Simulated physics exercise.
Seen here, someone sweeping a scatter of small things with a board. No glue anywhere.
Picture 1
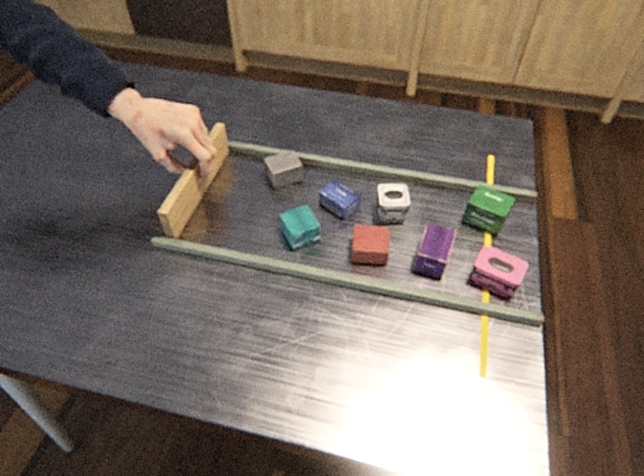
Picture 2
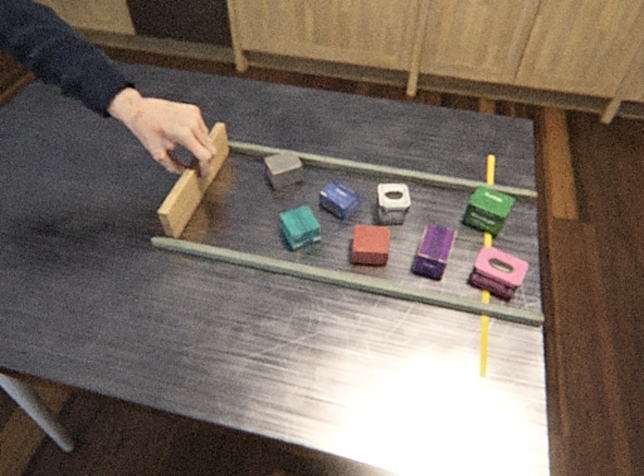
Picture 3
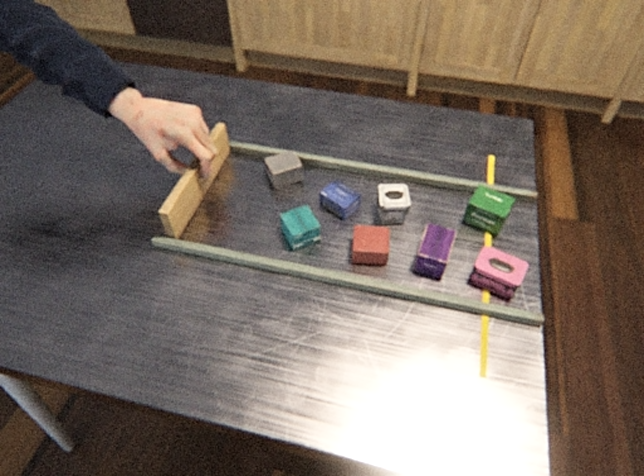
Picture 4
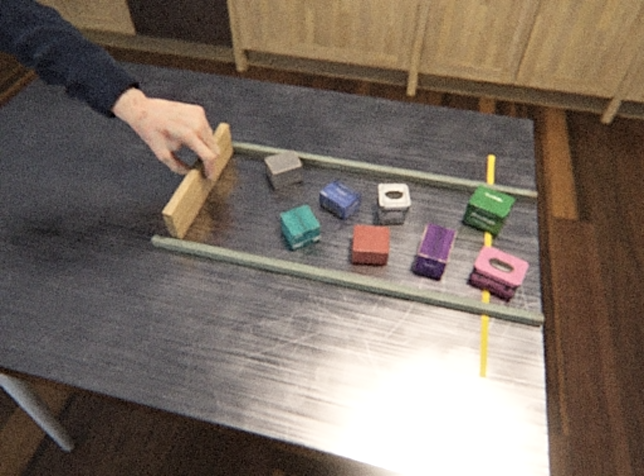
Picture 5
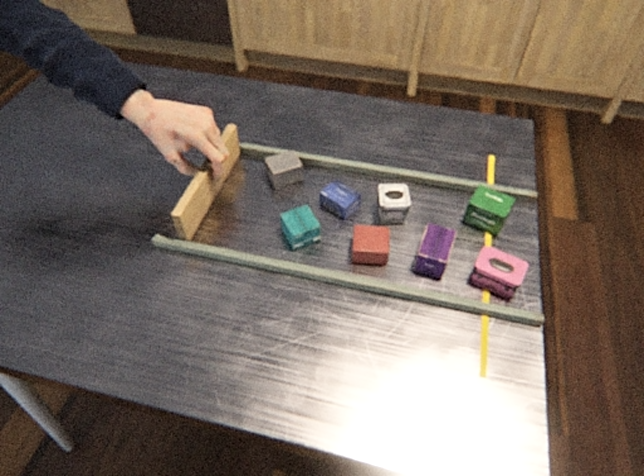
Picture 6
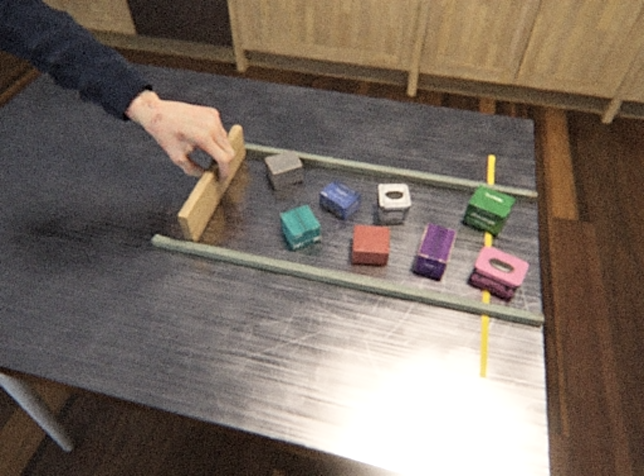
A hand held a wooden board upright on a dark table, then slid it slightly to the right between two green strips, while the small colourful boxes and blocks scattered ahead of it stayed still.
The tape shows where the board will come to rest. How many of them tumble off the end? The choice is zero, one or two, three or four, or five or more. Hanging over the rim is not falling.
The number that fall off is three or four.
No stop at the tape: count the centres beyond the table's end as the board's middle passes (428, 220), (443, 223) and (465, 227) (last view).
Place by place, 1, 1 and 2.
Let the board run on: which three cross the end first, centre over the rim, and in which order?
In order: The pink case, the purple box, the green box.
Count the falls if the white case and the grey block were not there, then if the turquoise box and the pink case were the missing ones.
The counts: 3 and 1.
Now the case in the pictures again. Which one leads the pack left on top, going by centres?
It is the red block.
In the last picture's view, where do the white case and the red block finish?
About (536, 236), and the other about (542, 283).
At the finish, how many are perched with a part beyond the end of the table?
It comes to 2.
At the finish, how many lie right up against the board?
The number is 3.
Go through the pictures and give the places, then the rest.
In the first picture, pink case (498, 272); green box (488, 210); purple box (435, 250); board (197, 178); tape (488, 246).
In the second picture, green box (488, 210); blue box (340, 199).
In the third picture, purple box (435, 251); red block (371, 245).
In the fourth picture, pink case (498, 273); grey block (284, 169).
In the fifth picture, green box (489, 210); turquoise box (301, 227).
In the sixth picture, pink case (498, 273); green box (489, 211); purple box (435, 251); board (216, 181); tape (488, 246).
Soon after, none off yet; pink case at rest near (498, 273); green box at rest near (489, 211); purple box at rest near (435, 251).
Then, none off yet; pink case moved a little near (519, 275); green box at rest near (489, 211); purple box moved about its own width near (480, 259).
At rest, the number that fall off is three or four; fallen, purple box, green box and pink case.
